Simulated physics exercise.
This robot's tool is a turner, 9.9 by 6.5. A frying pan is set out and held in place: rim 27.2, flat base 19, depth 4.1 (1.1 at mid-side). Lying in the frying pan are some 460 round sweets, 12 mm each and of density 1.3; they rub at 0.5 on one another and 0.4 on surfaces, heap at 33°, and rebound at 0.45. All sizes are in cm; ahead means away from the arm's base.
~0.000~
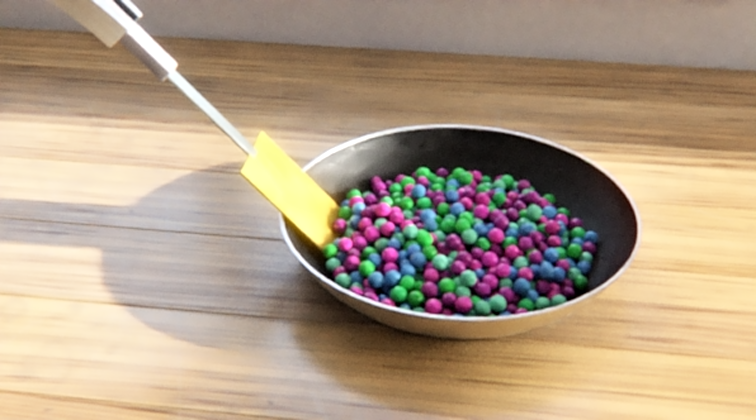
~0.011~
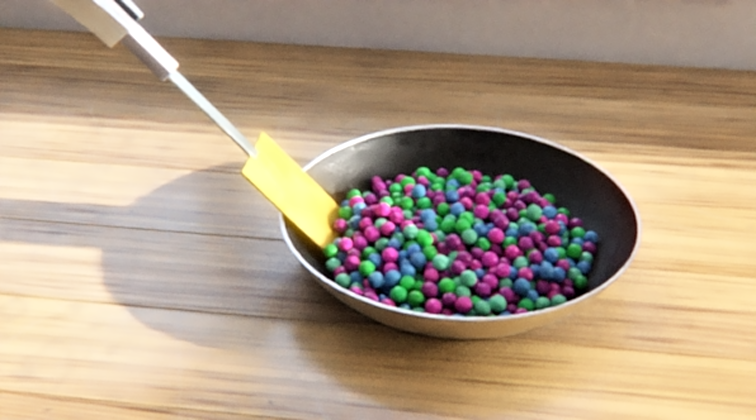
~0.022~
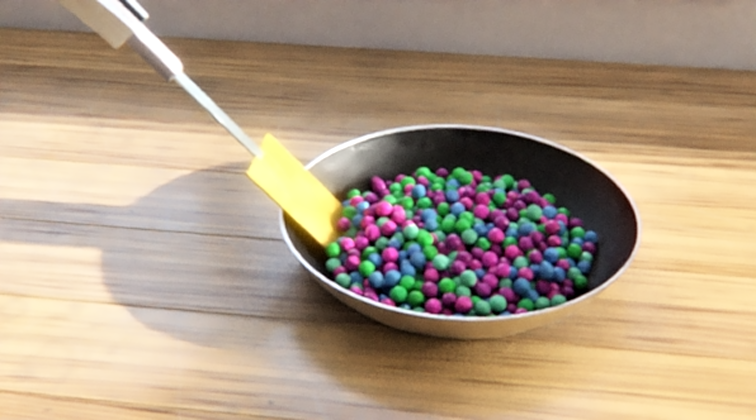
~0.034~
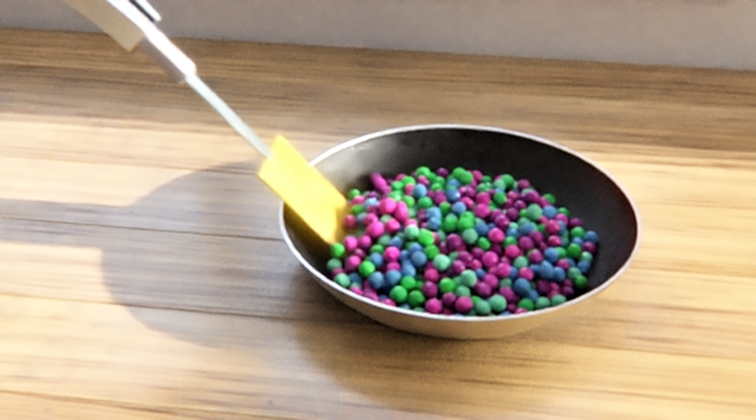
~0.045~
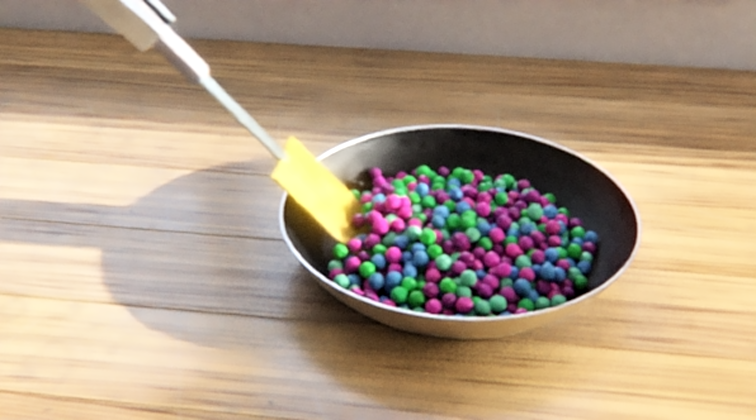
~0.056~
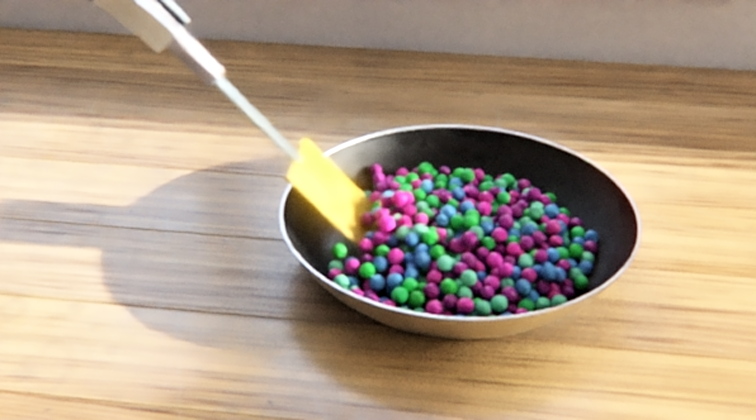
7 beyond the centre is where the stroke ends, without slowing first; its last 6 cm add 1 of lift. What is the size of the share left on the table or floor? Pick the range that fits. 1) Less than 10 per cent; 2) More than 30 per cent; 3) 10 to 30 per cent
The answer is 1.
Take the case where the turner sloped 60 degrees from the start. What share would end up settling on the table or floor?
Then about 10 per cent.
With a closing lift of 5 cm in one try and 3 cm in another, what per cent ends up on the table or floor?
First try around 15 percent, second try around 10 percent.
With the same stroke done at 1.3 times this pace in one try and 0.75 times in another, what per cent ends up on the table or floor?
I'd expect close to 10 and then close to 0 percent.
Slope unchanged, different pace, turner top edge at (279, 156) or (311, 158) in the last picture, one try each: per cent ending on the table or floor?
First try about 0 %, second try about 15 %.
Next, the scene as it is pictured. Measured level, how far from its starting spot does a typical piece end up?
Somewhere around 3 centimetres, I'd say.
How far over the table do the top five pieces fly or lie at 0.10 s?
Roughly 5 cm.
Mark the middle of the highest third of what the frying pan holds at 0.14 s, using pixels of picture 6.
Centre: Roughly (491, 220) in the last picture.
By 0.10 s, sloping 47°, highest piece 5 above the table; 461 in the frying pan.
By 0.14 s, sloping 47°, highest piece 7 above the table; 461 in the frying pan.
By 0.37 s, sloping 47°, highest piece 5 above the table; 433 in the frying pan, 24 on the table or floor, 4 on the blade or in flight.
By 1.42 s, sloping 47°, highest piece 5 above the table; 433 in the frying pan, 28 on the table or floor.
Final count, 433 in the frying pan, 28 on the table or floor. That is 6 % on the table or floor.
